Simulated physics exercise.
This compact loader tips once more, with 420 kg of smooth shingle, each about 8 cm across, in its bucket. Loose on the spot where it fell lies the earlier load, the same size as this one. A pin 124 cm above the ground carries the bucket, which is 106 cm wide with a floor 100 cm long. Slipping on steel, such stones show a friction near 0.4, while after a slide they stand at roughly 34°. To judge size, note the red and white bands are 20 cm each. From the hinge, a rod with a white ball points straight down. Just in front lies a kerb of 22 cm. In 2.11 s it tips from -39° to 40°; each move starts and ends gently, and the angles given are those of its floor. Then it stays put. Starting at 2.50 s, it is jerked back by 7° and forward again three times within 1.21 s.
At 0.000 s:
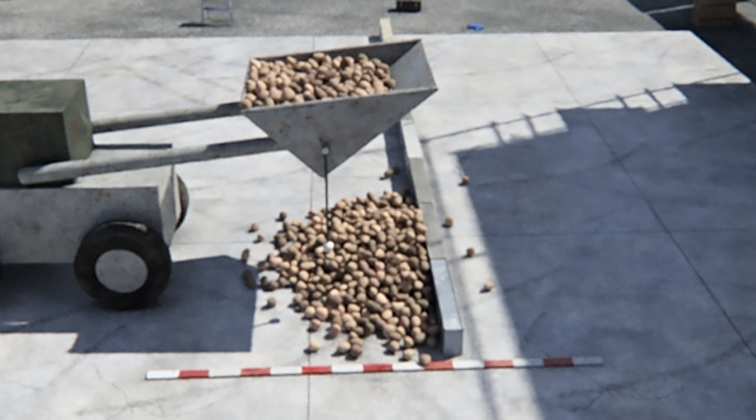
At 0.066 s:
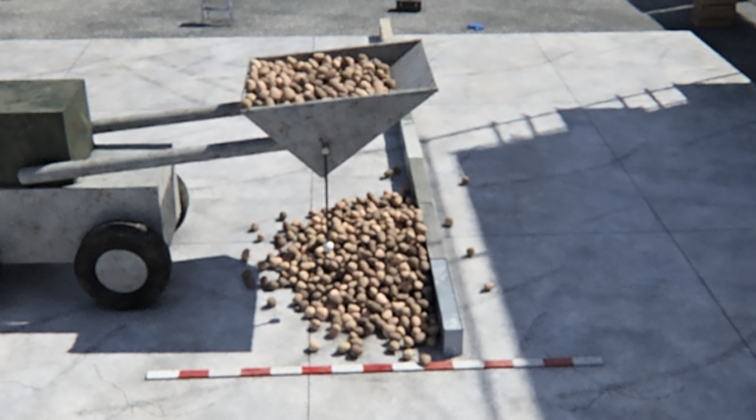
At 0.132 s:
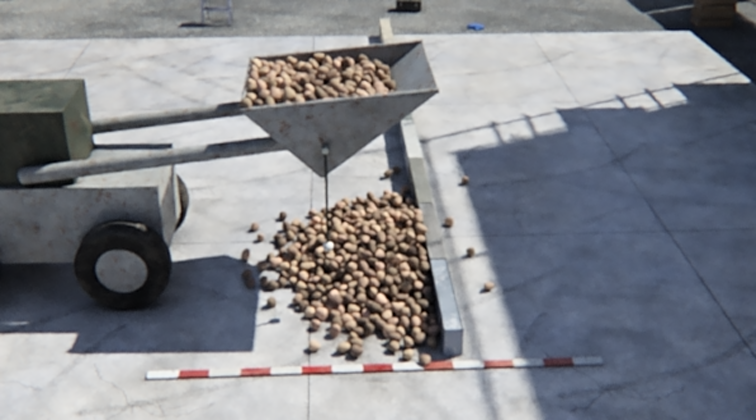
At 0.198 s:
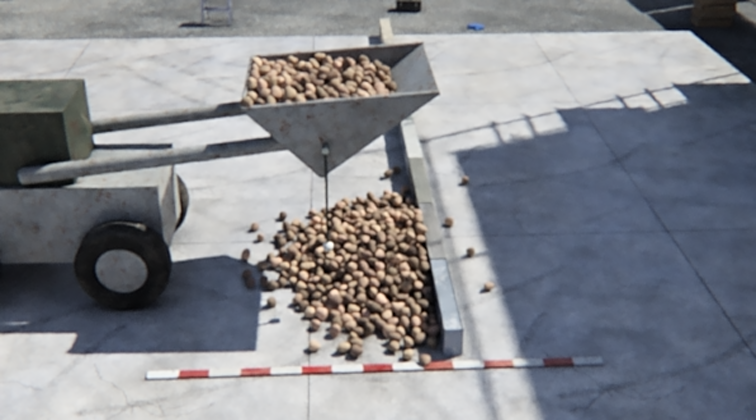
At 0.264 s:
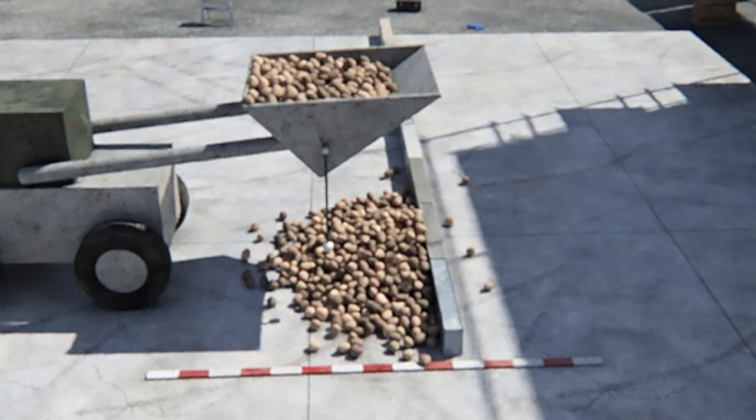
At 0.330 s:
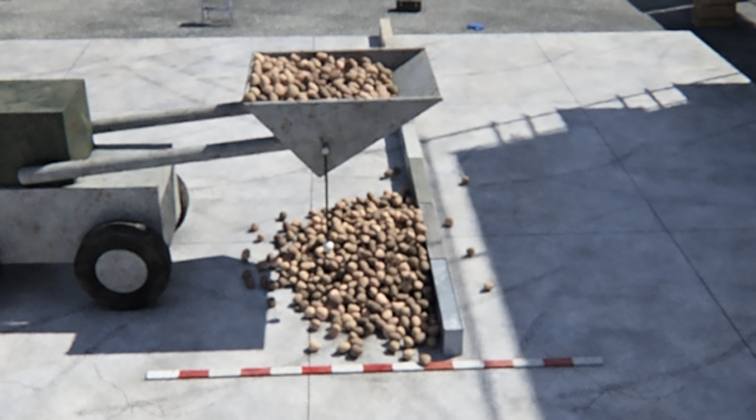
A compact loader tilting its grey bucket of smooth brown stones very slightly above a loose heap lying against a low kerb.
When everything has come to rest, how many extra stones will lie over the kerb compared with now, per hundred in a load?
About 79 per hundred.
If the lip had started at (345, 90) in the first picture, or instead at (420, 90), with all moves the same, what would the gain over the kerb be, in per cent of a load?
Near 5 in a hundred first, near 55 in a hundred second.
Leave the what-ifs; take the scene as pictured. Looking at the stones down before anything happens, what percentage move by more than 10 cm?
Close to 0 per cent.
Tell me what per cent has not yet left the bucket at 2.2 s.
About 15 per cent is held.
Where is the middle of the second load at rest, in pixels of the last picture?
I'd put their centre close to (484, 252).
After 1.6 s the floor is at 28°; in per cent of one load, 94 in the bucket, 105 on this side of the kerb, 1 over the kerb; the foremost stones are at (458, 231).
After 2.2 s the floor is at 40°; in per cent of one load, 17 in the bucket, 132 on this side of the kerb, 52 over the kerb; the foremost stones are at (550, 257).
After 4.2 s the floor is at 40°; in per cent of one load, 0 in the bucket, 120 on this side of the kerb, 80 over the kerb; the foremost stones are at (660, 253).
After 6.8 s the floor is at 40°; in per cent of one load, 0 in the bucket, 120 on this side of the kerb, 80 over the kerb; the foremost stones are at (660, 253). Net gain over the kerb, 79.
